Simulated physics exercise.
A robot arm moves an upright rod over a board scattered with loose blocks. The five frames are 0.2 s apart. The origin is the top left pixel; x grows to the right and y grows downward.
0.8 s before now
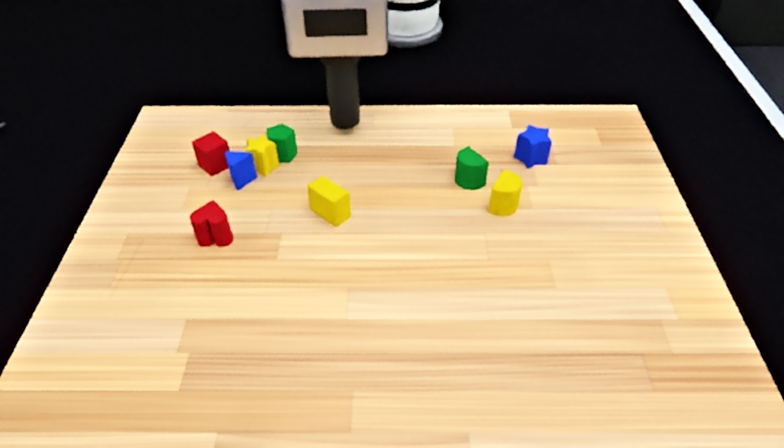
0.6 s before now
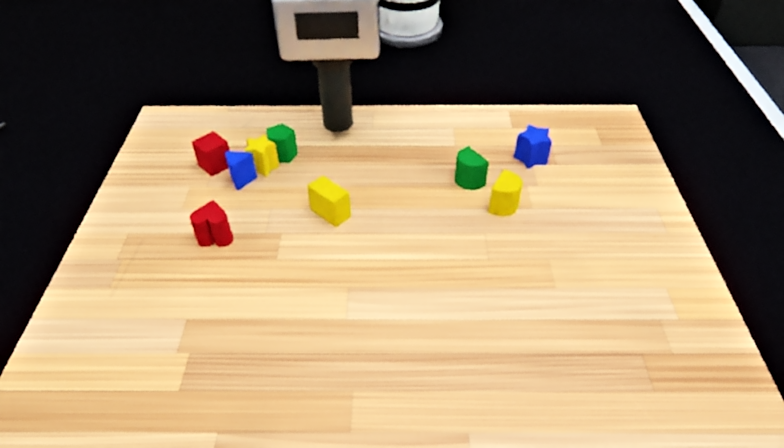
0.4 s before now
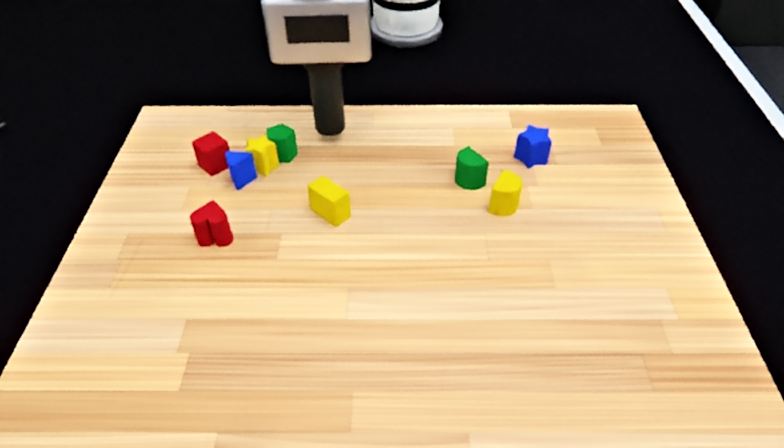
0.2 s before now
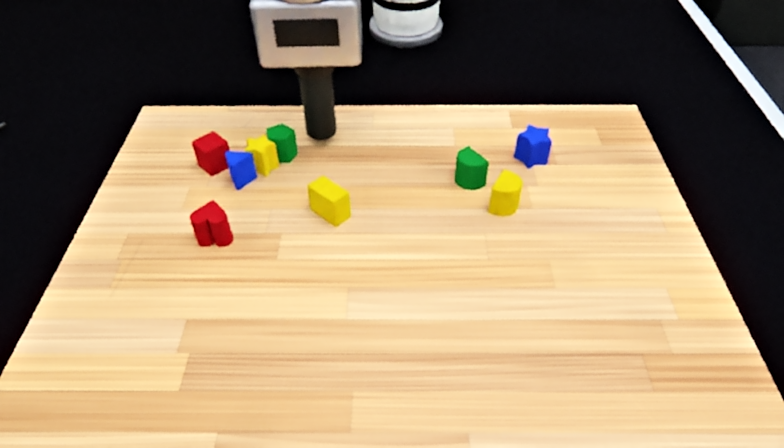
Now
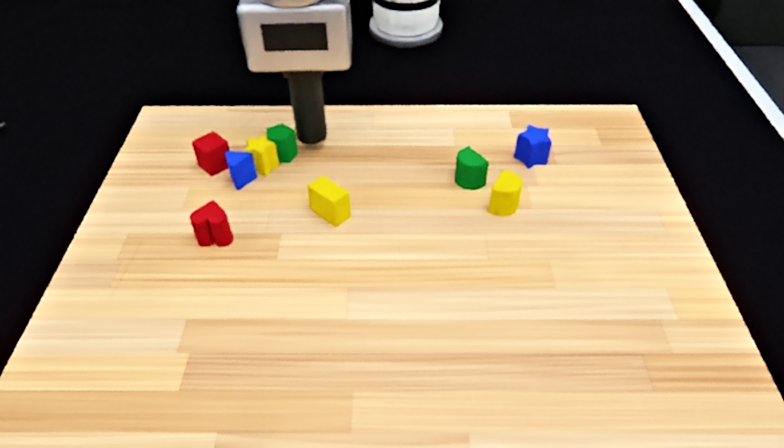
On a wooden board scattered with colourful blocks, a robot arm moving its dark upright rod slowly left while the blocks stay still.
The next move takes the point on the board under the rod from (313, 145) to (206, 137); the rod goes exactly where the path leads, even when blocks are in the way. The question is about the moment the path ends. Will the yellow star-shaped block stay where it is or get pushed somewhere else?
The block moves away from its spot.
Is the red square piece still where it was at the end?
My answer is yes.
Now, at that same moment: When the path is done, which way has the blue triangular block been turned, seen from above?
The turn is clockwise.
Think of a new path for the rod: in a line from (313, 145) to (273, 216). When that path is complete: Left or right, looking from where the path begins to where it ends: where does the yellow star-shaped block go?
It goes right.
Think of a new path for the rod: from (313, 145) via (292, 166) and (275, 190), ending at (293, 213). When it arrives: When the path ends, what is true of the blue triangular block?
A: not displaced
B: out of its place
My answer is option B.
The first path, step by step. One third of the way, rod at (275, 133); blue triangular block at (230, 162), turned 20° clockwise; yellow star-shaped block at (247, 148), turned 30° anticlockwise; green pentagonal block at (258, 134), turned 25° anticlockwise.
Two thirds of the way, rod at (239, 130); blue triangular block at (230, 162), turned 20° clockwise; yellow star-shaped block at (247, 149), turned 35° anticlockwise; green pentagonal block at (256, 134), turned 35° anticlockwise.
At the end, rod at (204, 128); red square piece in place; blue triangular block at (230, 162), turned 20° clockwise; yellow star-shaped block at (247, 149), turned 35° anticlockwise; green pentagonal block at (256, 134), turned 35° anticlockwise.
